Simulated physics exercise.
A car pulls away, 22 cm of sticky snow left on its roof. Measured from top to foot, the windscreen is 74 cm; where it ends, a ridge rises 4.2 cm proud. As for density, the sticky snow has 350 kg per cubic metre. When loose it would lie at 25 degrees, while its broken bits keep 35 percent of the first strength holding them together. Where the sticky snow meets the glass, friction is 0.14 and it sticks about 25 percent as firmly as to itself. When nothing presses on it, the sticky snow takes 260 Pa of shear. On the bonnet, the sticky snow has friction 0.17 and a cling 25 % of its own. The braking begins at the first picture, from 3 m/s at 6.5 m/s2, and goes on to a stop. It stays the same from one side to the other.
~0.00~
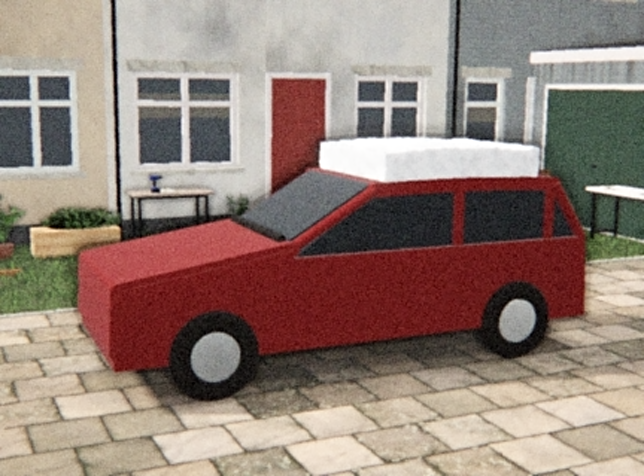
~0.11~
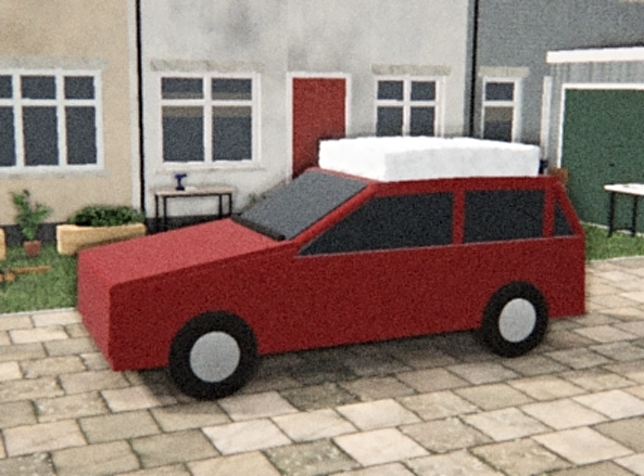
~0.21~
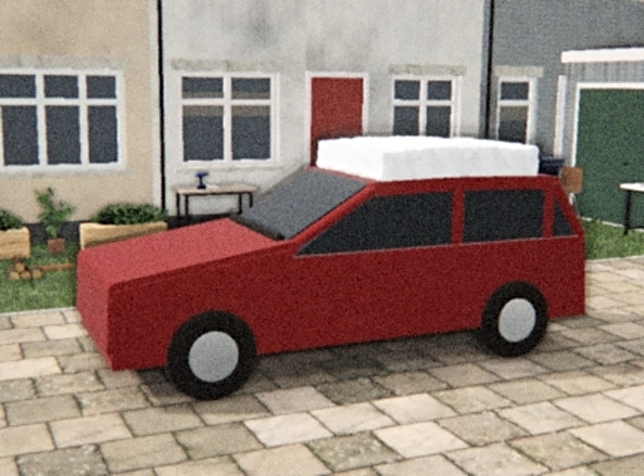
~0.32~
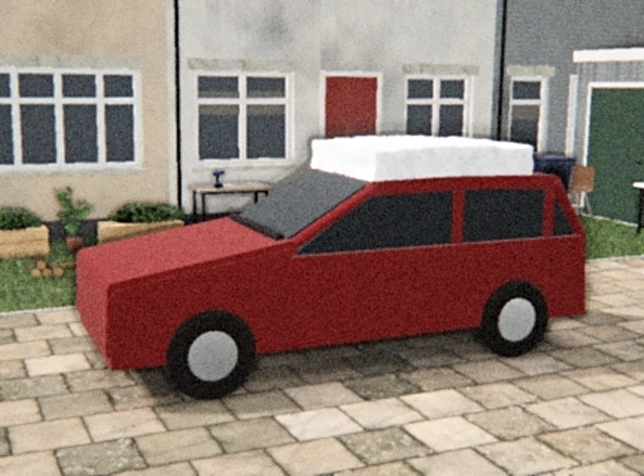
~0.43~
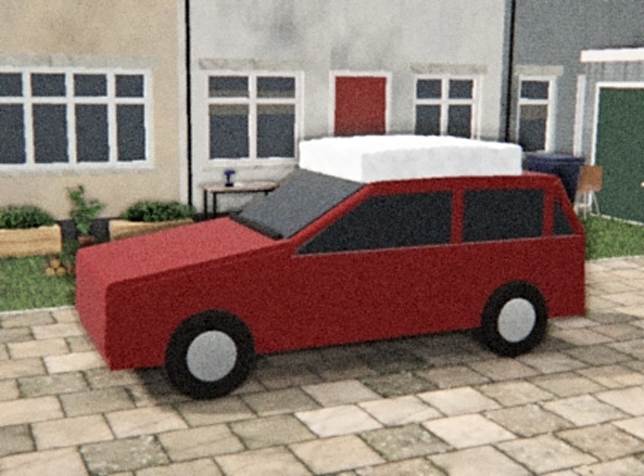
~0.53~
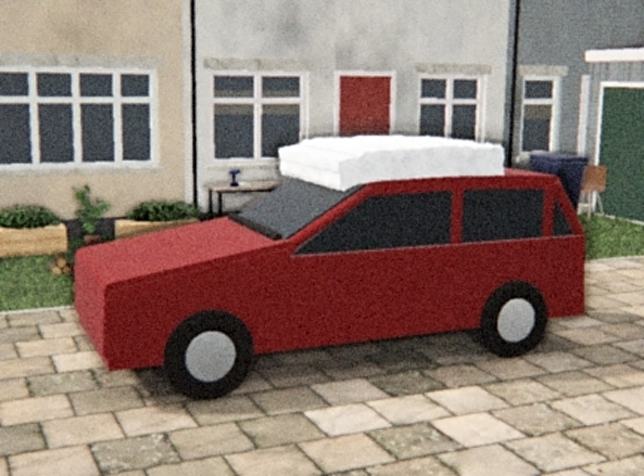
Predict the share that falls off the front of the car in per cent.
The figure comes out near 63 %.
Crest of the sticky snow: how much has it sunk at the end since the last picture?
40 cm.
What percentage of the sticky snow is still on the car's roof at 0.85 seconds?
About 40 %.
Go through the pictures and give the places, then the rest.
Foremost bit of the sticky snow at (385, 180), in the first picture.
Foremost bit of the sticky snow at (384, 173), in the second picture.
Foremost bit of the sticky snow at (382, 173), its middle shifted 1.4 cm, in the third picture.
Foremost bit of the sticky snow at (375, 179), its middle shifted 6.4 cm, in the fourth picture.
Foremost bit of the sticky snow at (362, 155), its middle shifted 17 cm, 6 % of it past the top of the windscreen, in one piece, in the fifth picture.
Foremost bit of the sticky snow at (338, 167), its middle shifted 33 cm, 17 % of it past the top of the windscreen, cracking, in the sixth picture.
After 0.85 s, 40 % of the snow is on the roof, 46 % on the glass, 14 % on the bonnet and none has gone off the nose.
After 1.22 s, 4 % of the snow is on the roof, 44 % on the glass, 52 % on the bonnet and 1 % has gone off the nose.
After 1.59 s, none of the snow is on the roof, 22 % on the glass, 70 % on the bonnet and 8 % has gone off the nose.
After 1.96 s, none of the snow is on the roof, 13 % on the glass, 58 % on the bonnet and 30 % has gone off the nose.
After 3.00 s, none of the snow is on the roof, 11 % on the glass, 26 % on the bonnet and 63 % has gone off the nose.
